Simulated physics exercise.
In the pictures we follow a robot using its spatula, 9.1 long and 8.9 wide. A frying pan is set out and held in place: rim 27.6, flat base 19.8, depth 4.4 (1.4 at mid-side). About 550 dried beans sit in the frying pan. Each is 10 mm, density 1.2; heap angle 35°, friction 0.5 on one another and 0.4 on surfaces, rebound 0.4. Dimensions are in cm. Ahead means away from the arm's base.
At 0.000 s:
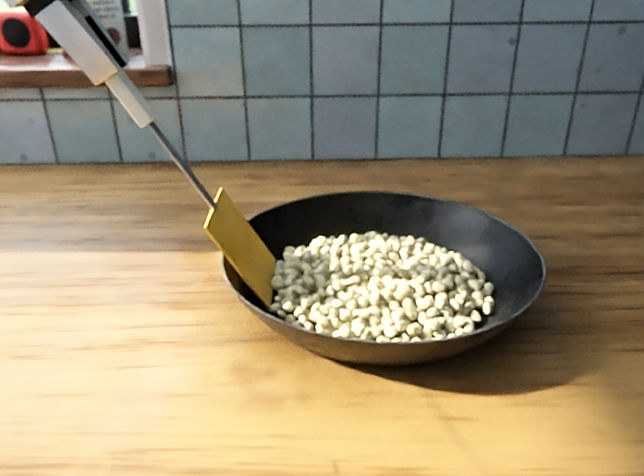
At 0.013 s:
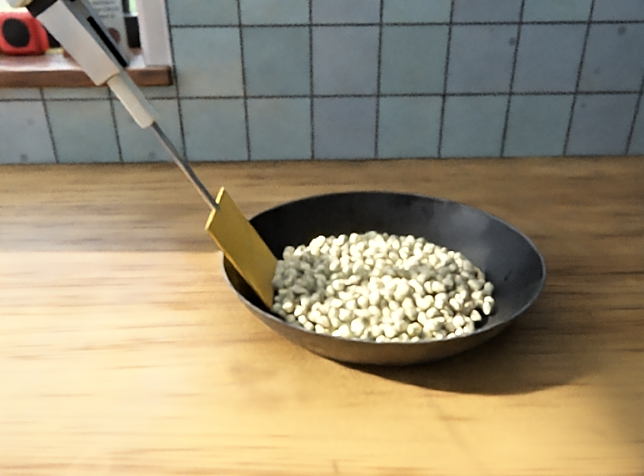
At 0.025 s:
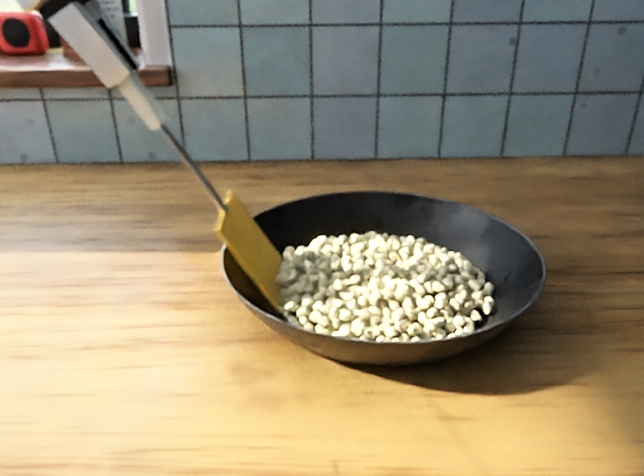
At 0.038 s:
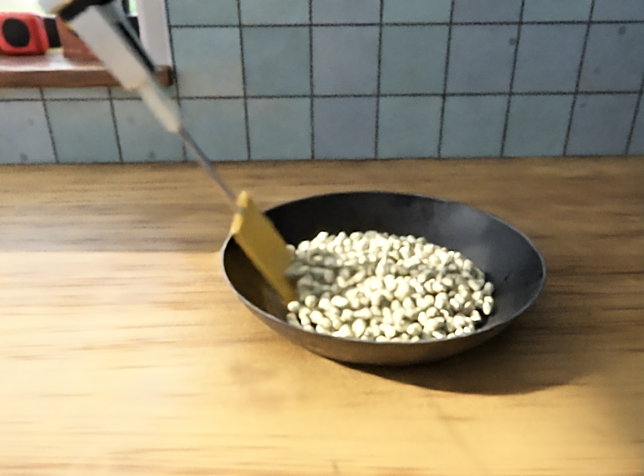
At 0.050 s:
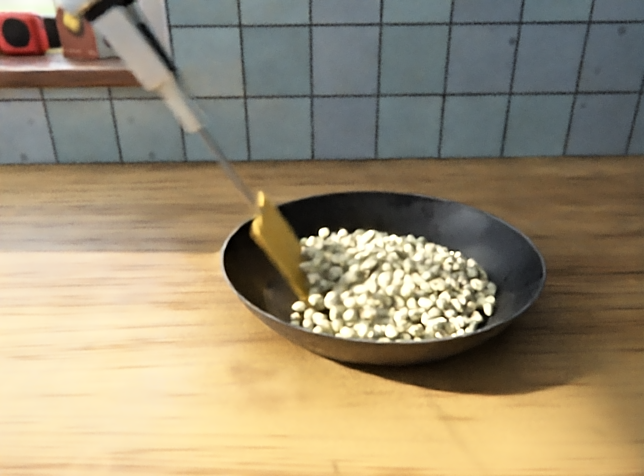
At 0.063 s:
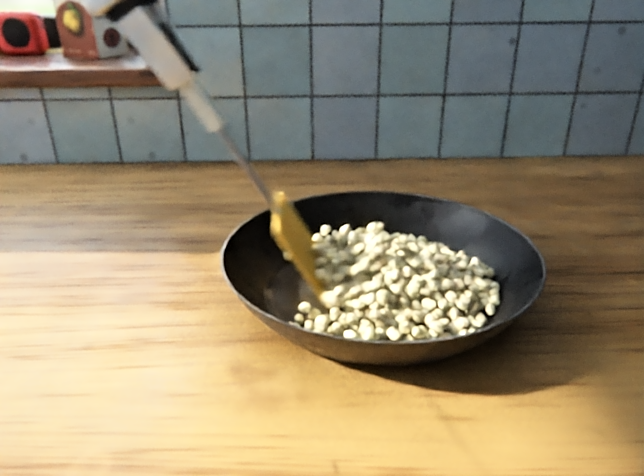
Yellow spatula held by a robot arm sliding rightward through pale dried beans in a dark frying pan on a wooden counter.
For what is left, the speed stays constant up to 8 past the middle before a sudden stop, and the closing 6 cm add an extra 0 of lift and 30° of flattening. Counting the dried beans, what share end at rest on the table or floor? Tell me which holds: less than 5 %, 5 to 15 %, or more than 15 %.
5 to 15 % holds.
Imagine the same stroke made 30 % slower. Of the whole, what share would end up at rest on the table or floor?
Then roughly 5 percent.
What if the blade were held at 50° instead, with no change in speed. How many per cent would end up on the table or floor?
My guess is close to 5 per cent.
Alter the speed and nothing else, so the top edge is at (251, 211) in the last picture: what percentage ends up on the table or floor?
Share: Roughly 5 %.
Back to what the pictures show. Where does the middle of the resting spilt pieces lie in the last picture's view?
In the last view, it's around (575, 283).
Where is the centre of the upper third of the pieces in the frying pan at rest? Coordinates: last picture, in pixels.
(488, 259).
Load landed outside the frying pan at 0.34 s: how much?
Fraction noted: Close to 8 per cent.
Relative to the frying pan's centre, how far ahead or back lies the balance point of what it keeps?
The kept load is shifted forward by about 5.5 cm.
After 0.09 s, sloping 59°, highest piece 8 above the table; 550 in the frying pan.
After 0.12 s, sloping 51°, highest piece 9 above the table; 550 in the frying pan.
After 0.34 s, sloping 29°, highest piece 6 above the table; 510 in the frying pan, 40 on the table or floor.
After 1.39 s, sloping 29°, highest piece 5 above the table; 508 in the frying pan, 42 on the table or floor.
In the end, 508 in the frying pan, 42 on the table or floor. That is 8 % on the table or floor.
